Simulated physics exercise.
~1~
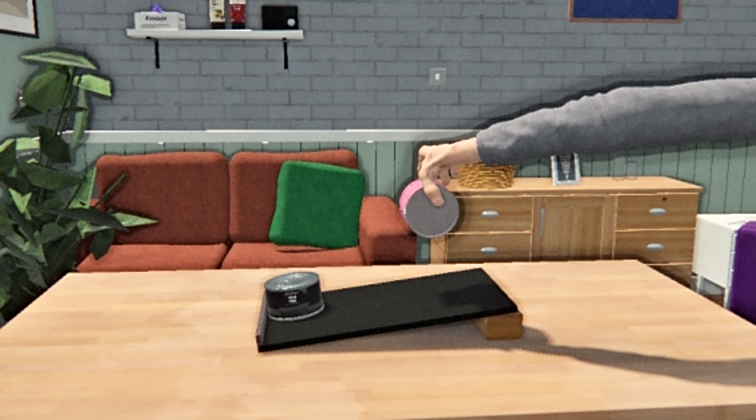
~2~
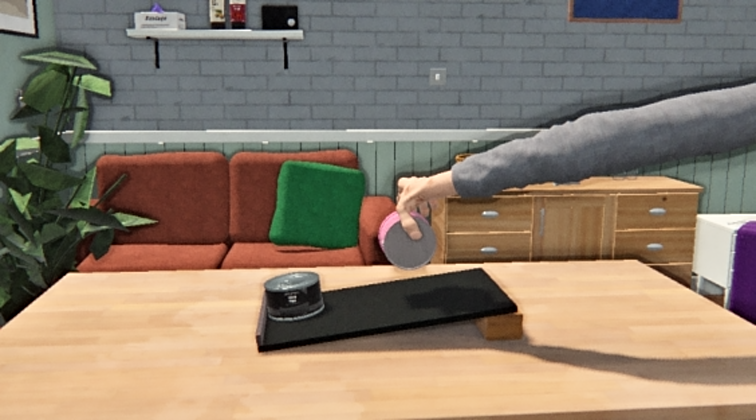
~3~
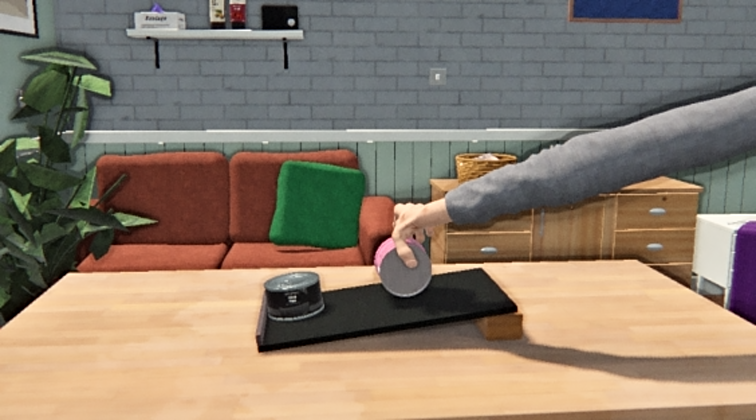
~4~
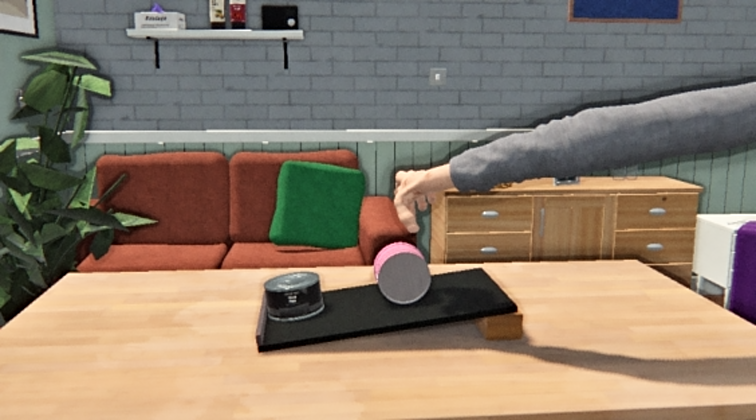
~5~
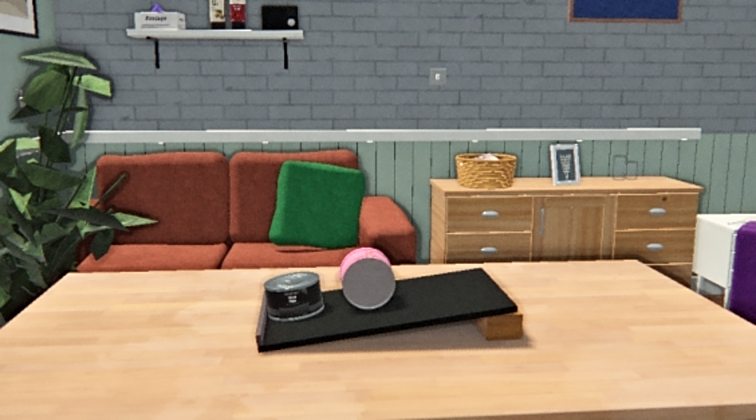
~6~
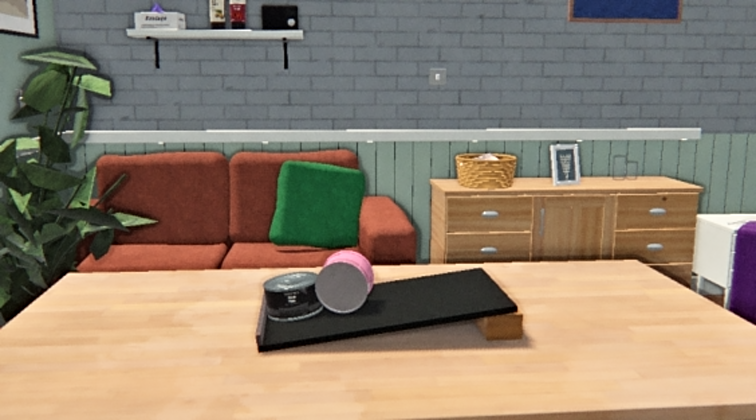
A hand sets a pink tub on a sloping board and it rolls down to a black tub.
